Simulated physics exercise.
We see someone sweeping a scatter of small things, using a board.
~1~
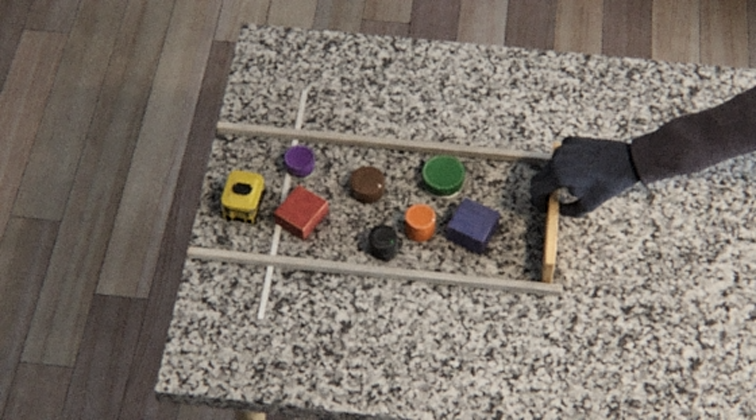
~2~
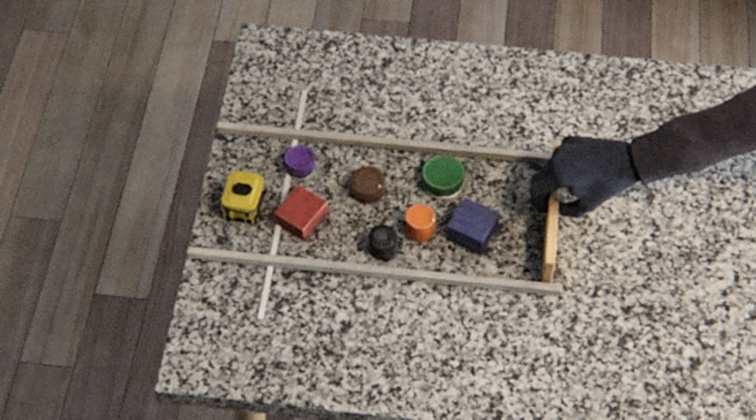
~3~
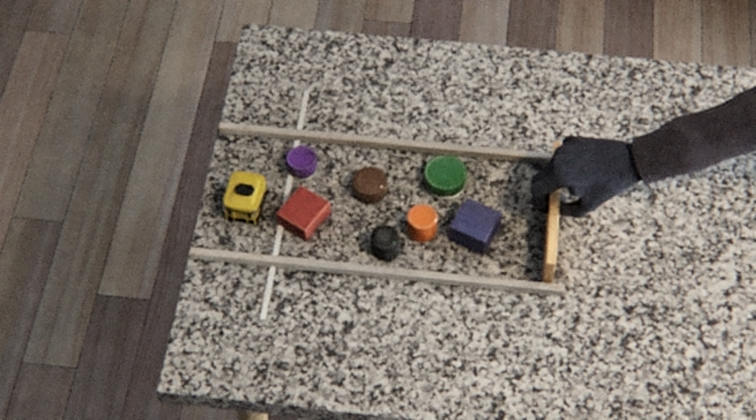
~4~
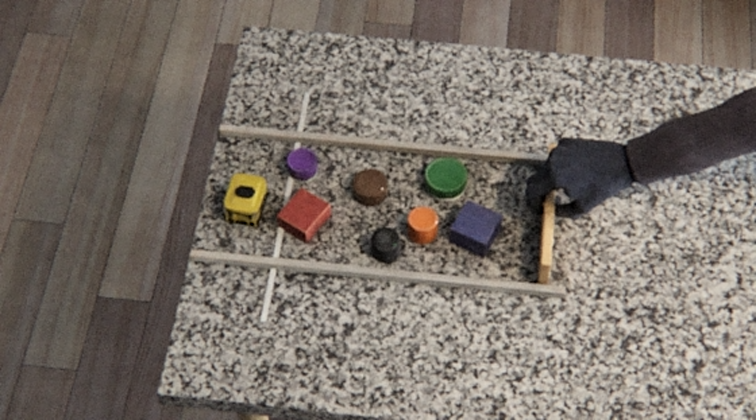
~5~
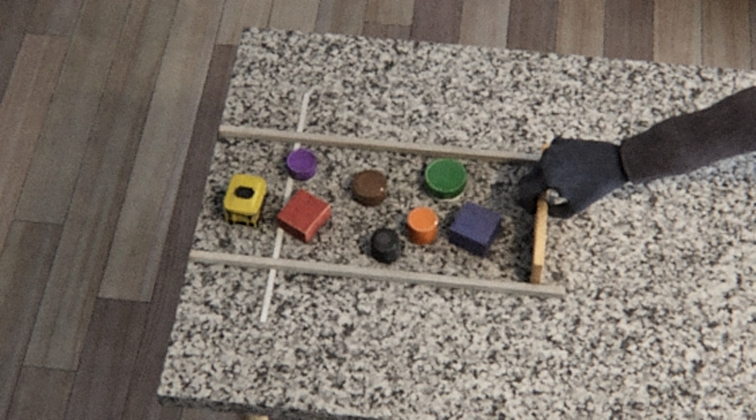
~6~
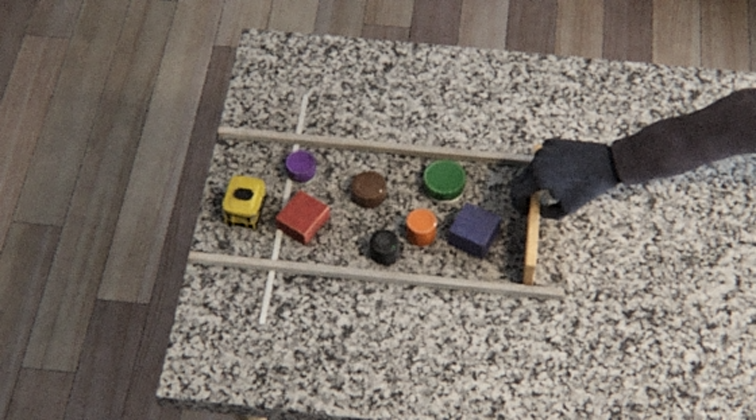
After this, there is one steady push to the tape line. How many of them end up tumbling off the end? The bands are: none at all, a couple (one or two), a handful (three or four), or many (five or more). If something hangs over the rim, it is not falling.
The pieces that drop number fewer than three, yet some.
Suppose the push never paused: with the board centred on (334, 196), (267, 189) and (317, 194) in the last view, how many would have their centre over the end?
Taking the three positions in turn, the counts come to 0, 2 and 1.
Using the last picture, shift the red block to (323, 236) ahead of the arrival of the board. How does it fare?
Note: From that start it hangs on.
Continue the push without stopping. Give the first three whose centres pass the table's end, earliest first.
Ranked earliest first, the yellow case comes before the red block, which comes before the orange lid.
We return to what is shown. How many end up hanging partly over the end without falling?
The total would be 0.
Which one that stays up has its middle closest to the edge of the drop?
Result - foremost is the orange lid.
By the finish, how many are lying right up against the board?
All in all, 4.
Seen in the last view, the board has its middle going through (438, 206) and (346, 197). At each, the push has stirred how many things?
Tally at point one: 4; at point two: 8.
Early on, none off yet; yellow case at rest near (245, 202); purple pot at rest near (301, 168); red block at rest near (303, 217).
A while later, none off yet; yellow case at rest near (241, 202); purple pot at rest near (301, 168); red block travelled about its own width near (275, 212).
Finally, the number that fall off is one or two; lost, red block and yellow case.
